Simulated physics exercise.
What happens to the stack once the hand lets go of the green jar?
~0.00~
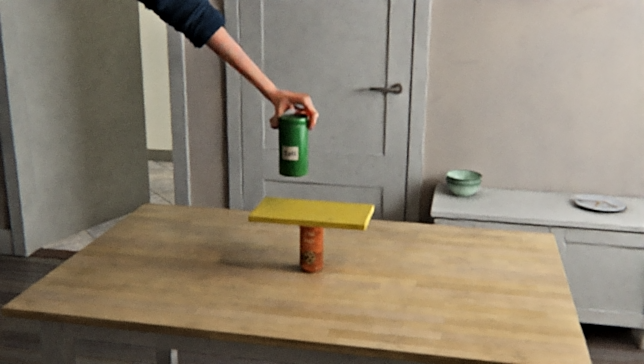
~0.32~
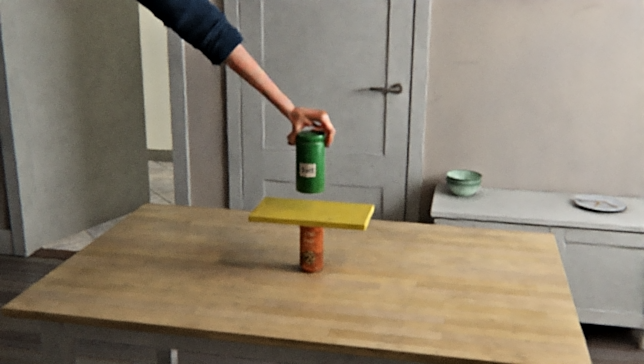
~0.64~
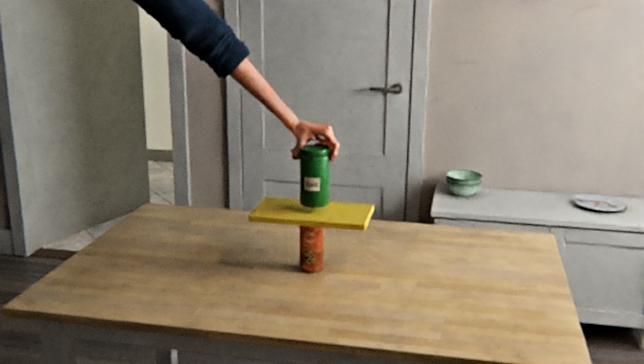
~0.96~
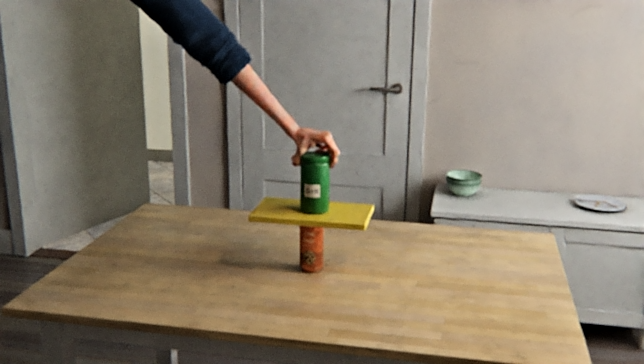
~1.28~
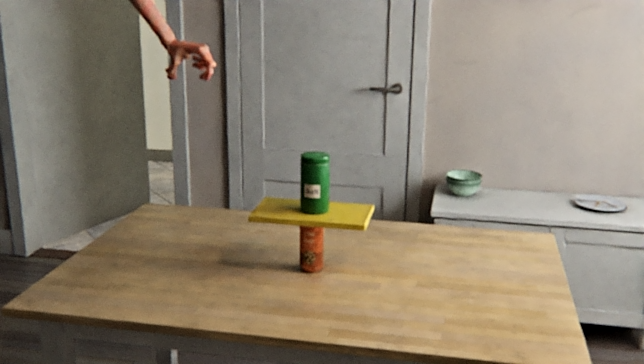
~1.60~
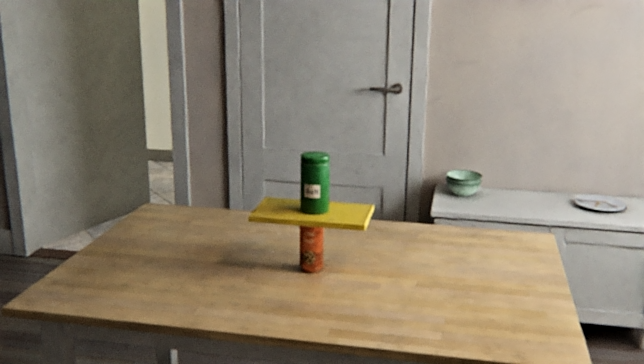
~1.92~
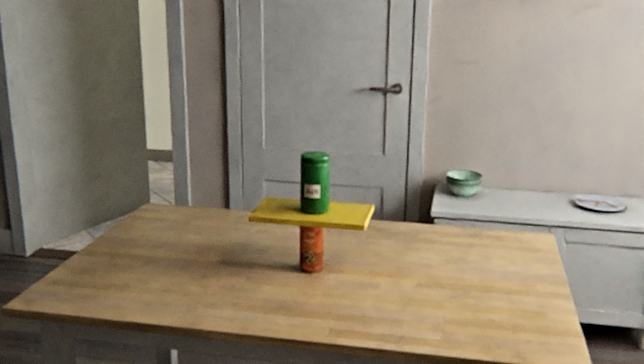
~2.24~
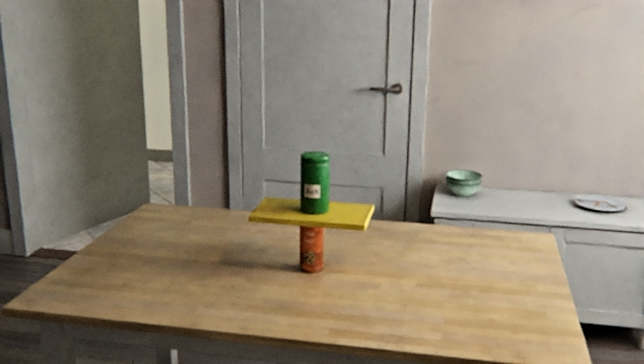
The stack stays up, with the green jar standing upright on the yellow board and the orange can still beneath it.
